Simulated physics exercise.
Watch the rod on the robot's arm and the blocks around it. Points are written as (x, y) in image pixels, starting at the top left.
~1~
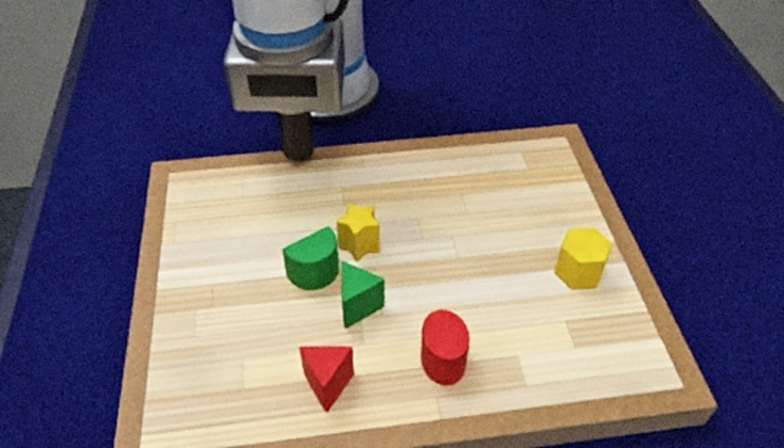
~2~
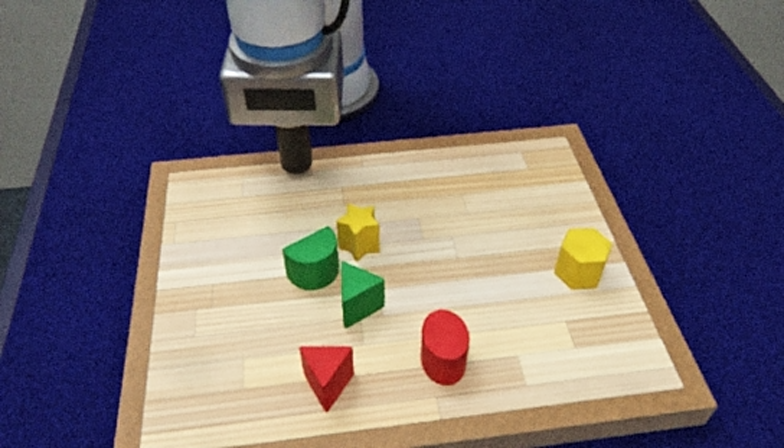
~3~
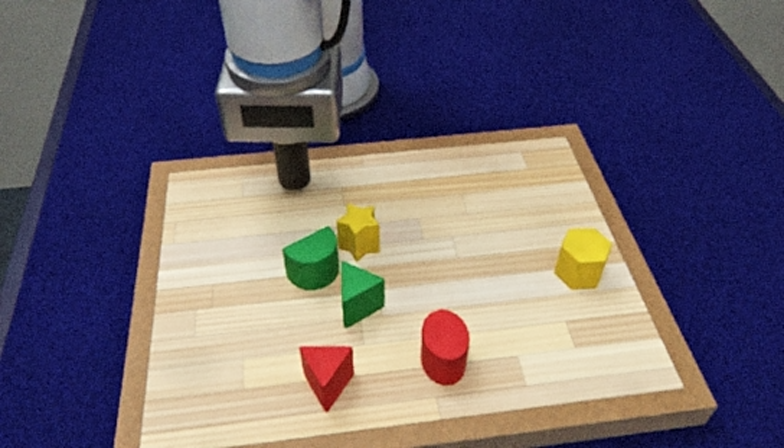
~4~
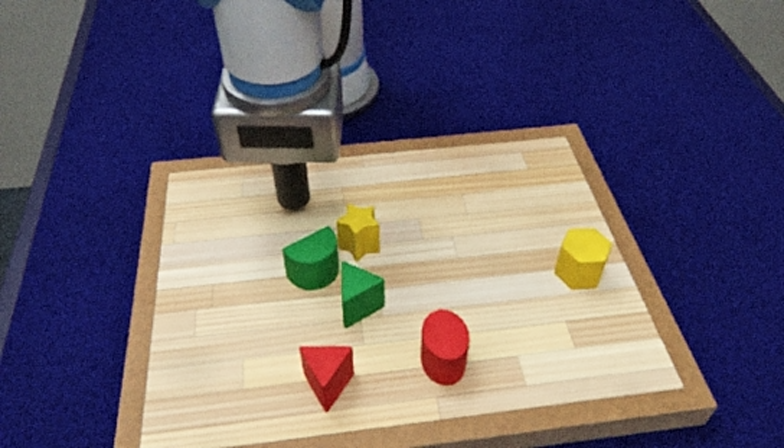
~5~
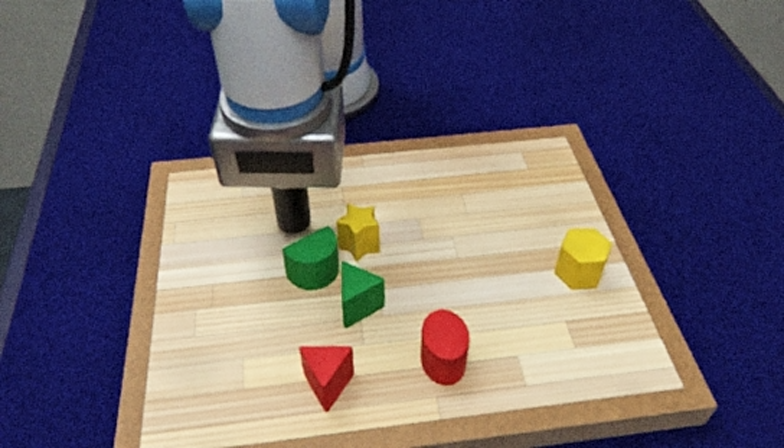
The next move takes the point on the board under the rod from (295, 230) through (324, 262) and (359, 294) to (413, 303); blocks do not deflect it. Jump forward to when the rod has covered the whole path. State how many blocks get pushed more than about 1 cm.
There will be two blocks displaced.
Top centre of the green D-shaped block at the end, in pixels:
The top centre is at (317, 280).
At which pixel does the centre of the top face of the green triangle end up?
My estimate: (383, 303).
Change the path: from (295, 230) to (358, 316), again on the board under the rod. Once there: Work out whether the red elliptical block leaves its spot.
The red elliptical block will stay where it stands.
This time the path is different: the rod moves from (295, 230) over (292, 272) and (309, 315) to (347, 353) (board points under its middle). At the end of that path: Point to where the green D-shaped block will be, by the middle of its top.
In the picture, that point is around (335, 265).
On the path given first. One third of the way, rod (324, 255); green D-shaped block (317, 260), turned 35° clockwise.
Two thirds of the way, rod (359, 287); green D-shaped block (317, 280), turned 70° clockwise; green triangle (371, 293), turned 50° clockwise.
At the end, rod (414, 296); green D-shaped block (317, 280), turned 70° clockwise; green triangle (383, 303), turned 95° clockwise; yellow star not moved.
